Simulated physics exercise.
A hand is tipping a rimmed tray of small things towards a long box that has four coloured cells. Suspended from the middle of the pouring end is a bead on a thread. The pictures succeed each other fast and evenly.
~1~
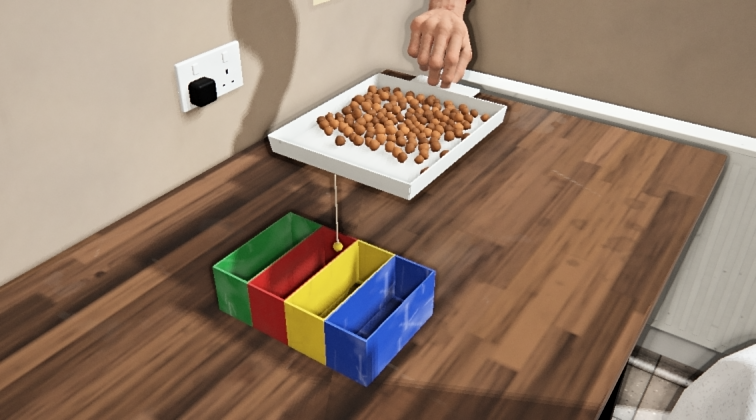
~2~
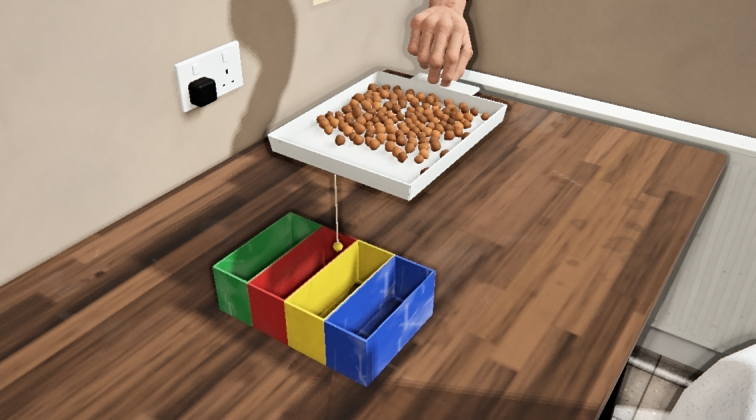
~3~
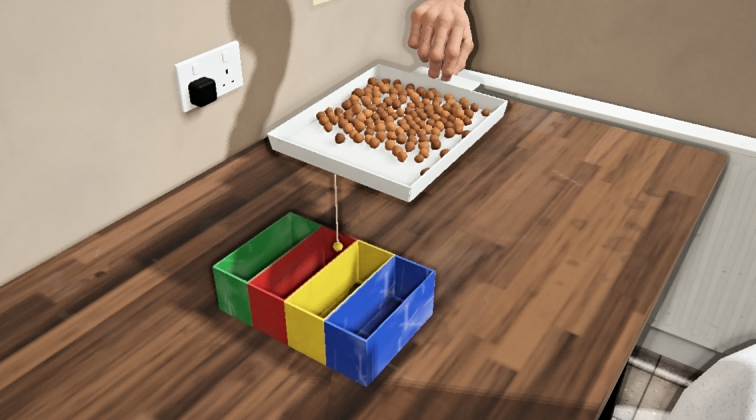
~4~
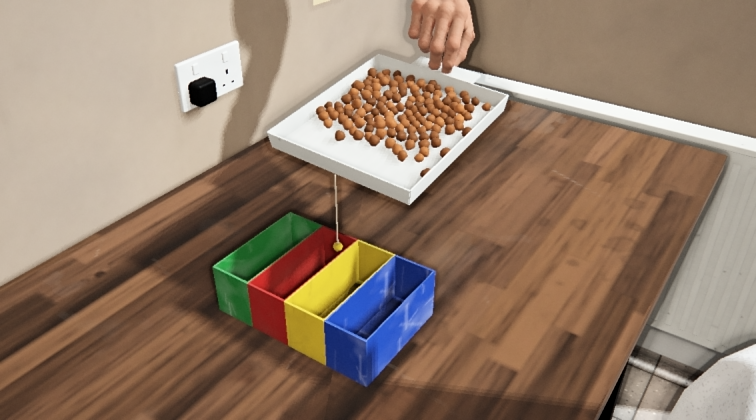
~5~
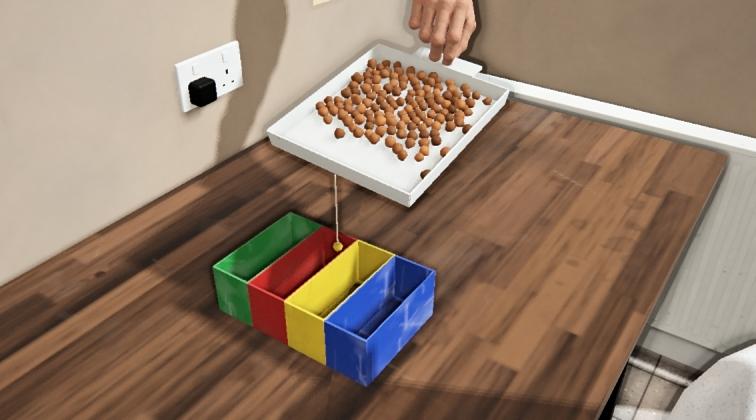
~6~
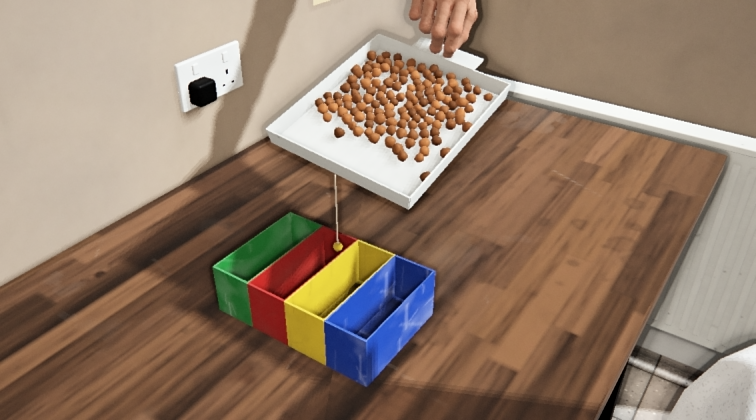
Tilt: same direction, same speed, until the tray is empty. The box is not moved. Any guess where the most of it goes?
I'd say the blue cell.
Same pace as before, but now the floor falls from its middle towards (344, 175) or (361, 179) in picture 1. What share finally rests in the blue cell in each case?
I'd say roughly 20 percent with the first slope, 40 percent with the other.
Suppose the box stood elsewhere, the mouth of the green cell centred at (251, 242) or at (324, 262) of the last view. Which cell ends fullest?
Case 1 - that blue cell; case 2 - the cell in yellow.
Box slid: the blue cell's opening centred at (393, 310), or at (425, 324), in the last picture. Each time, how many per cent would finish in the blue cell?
Close to 60 in a hundred, then close to 10 in a hundred.
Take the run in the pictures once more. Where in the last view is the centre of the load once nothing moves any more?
Roughly at (387, 332), give or take.
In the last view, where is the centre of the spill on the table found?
Approximately (443, 380).
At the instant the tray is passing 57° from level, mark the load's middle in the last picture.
In the last view, the load is centred close to (396, 132).
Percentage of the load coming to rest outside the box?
Some 20 percent of the load.
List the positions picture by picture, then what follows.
In the first frame, corners of the pouring end near (272, 135) and (410, 182), level; middle of the load near (400, 118), hazelnuts; bead on its thread near (338, 247); green cell near (233, 292); red cell near (268, 310); yellow cell near (306, 329); blue cell near (346, 349).
In the second frame, corners of the pouring end near (272, 135) and (410, 183), level; middle of the load near (400, 116).
In the third frame, corners of the pouring end near (271, 133) and (410, 185), tipped barely, lowest at the right corner; middle of the load near (400, 112).
In the fourth frame, corners of the pouring end near (271, 132) and (409, 189), tipped a little, lowest at the right corner; middle of the load near (400, 107).
In the fifth frame, corners of the pouring end near (270, 130) and (409, 192), tipped a little, lowest at the right corner; middle of the load near (400, 101).
In the sixth frame, corners of the pouring end near (270, 128) and (409, 195), tipped clearly, lowest at the right corner; middle of the load near (400, 97); green cell near (233, 292); red cell near (268, 310); yellow cell near (306, 329); blue cell near (346, 349).
Shortly afterwards, tray tipped steeply; all but a few on the tray; only a few in the blue cell.
Next, tray tipped right over; all but a few on the tray; only a few in the blue cell; only a few falling or outside the box.
Some moments later, tray tipped past a quarter turn; near two thirds in the blue cell; a little in the yellow cell; near a quarter falling or outside the box.
In the end, tray tipped past a quarter turn; near two thirds in the blue cell; a little in the yellow cell; none at all in the red cell; none at all in the green cell; near a quarter outside the box.
